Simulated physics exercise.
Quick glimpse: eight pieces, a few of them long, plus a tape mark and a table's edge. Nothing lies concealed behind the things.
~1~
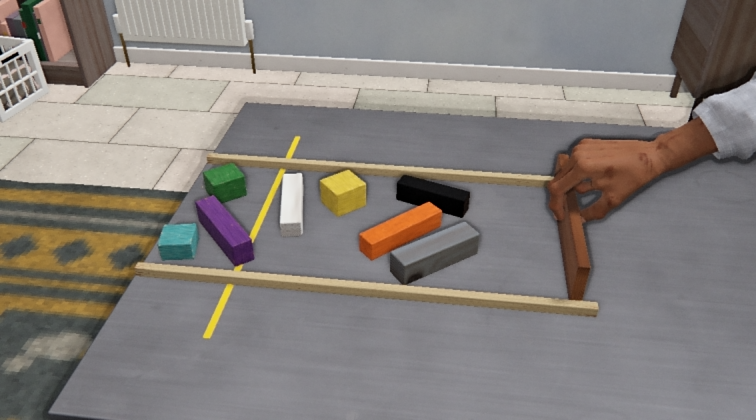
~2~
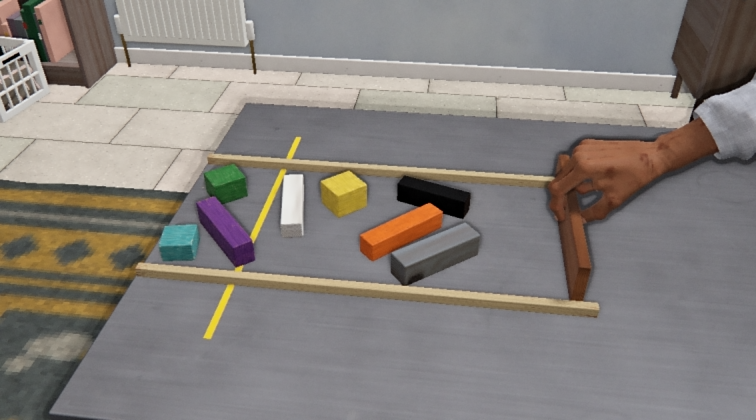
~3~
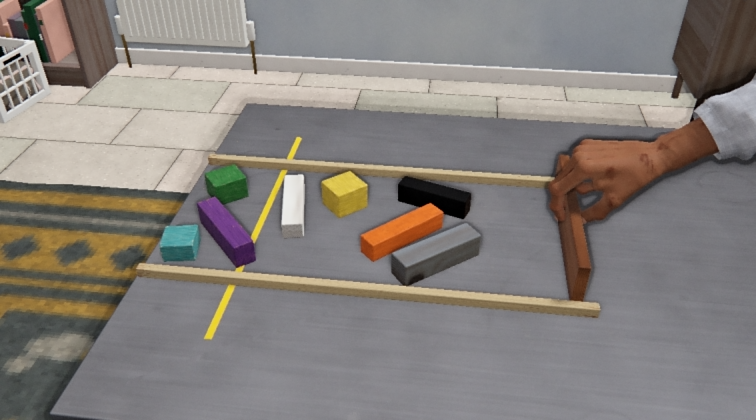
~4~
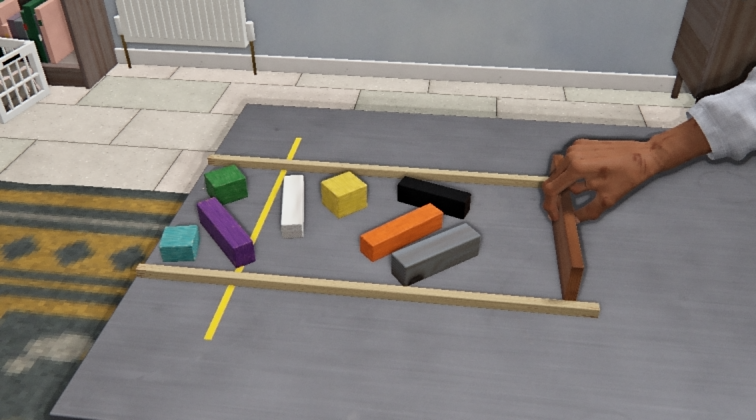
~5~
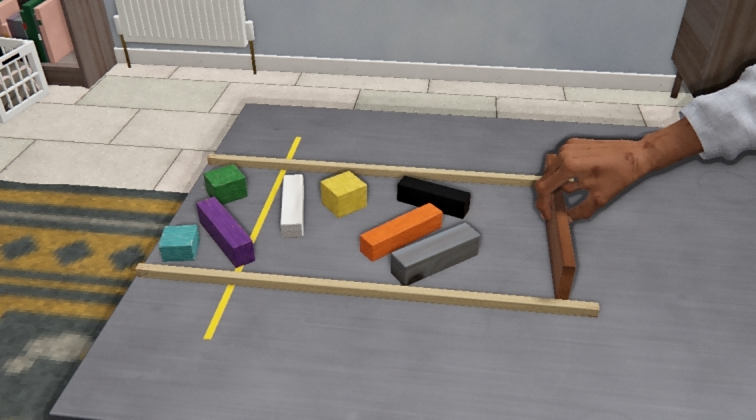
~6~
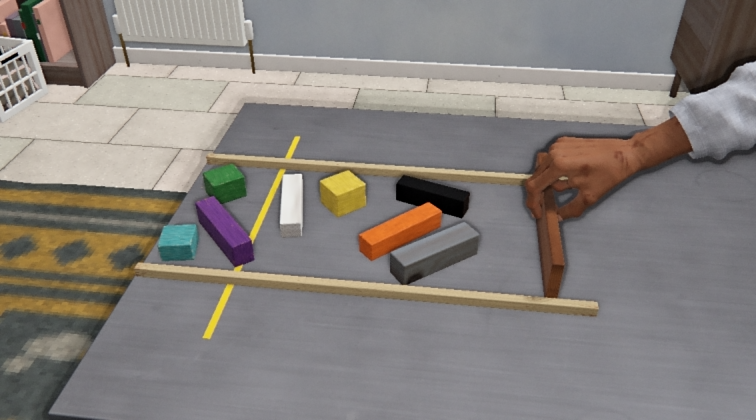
At the start, a hand holds a brown board upright at the right end of two wooden rails, with colourful blocks and bars lying between them near a yellow tape line. The hand stays still briefly, then slides the board slightly left, while the pieces remain in place.
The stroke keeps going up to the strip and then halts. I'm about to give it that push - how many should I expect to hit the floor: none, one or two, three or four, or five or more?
Expect one or two.
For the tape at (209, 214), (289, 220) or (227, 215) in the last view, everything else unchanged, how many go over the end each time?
Down on the floor: 5, 0 and 4.
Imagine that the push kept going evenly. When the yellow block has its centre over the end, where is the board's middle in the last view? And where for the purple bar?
The yellow block puts it at (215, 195), the purple bar at (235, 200).
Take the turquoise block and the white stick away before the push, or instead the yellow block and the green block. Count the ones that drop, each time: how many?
Result: 0 in the first case, with 0 in the second.
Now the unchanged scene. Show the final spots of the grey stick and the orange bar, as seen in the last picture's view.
The one named first is at (234, 238), the next at (225, 211).
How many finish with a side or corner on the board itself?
That number would be 3.
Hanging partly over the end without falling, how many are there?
You'd get 3.
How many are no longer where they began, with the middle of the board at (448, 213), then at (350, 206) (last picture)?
By the first moment it's 2, by the second it's 5.
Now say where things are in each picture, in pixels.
Turquoise block (179, 242); green block (225, 184); purple bar (224, 230); board (569, 223); tape (261, 218), in the first frame.
Green block (226, 185); grey stick (436, 254), in the second frame.
Purple bar (226, 231); yellow block (345, 195), in the third frame.
Turquoise block (180, 244); board (564, 223), in the fourth frame.
Green block (226, 185); white stick (293, 205), in the fifth frame.
Turquoise block (179, 243); green block (225, 184); purple bar (224, 231); board (546, 221); tape (261, 218), in the sixth frame.
Soon after, none off yet; turquoise block at rest near (179, 243); green block at rest near (225, 184); purple bar at rest near (224, 231).
After that, none off yet; turquoise block at rest near (177, 244); green block displaced a little near (209, 183); purple bar moving near (213, 234).
In the end, the number that fall off is one or two; gone, green block.
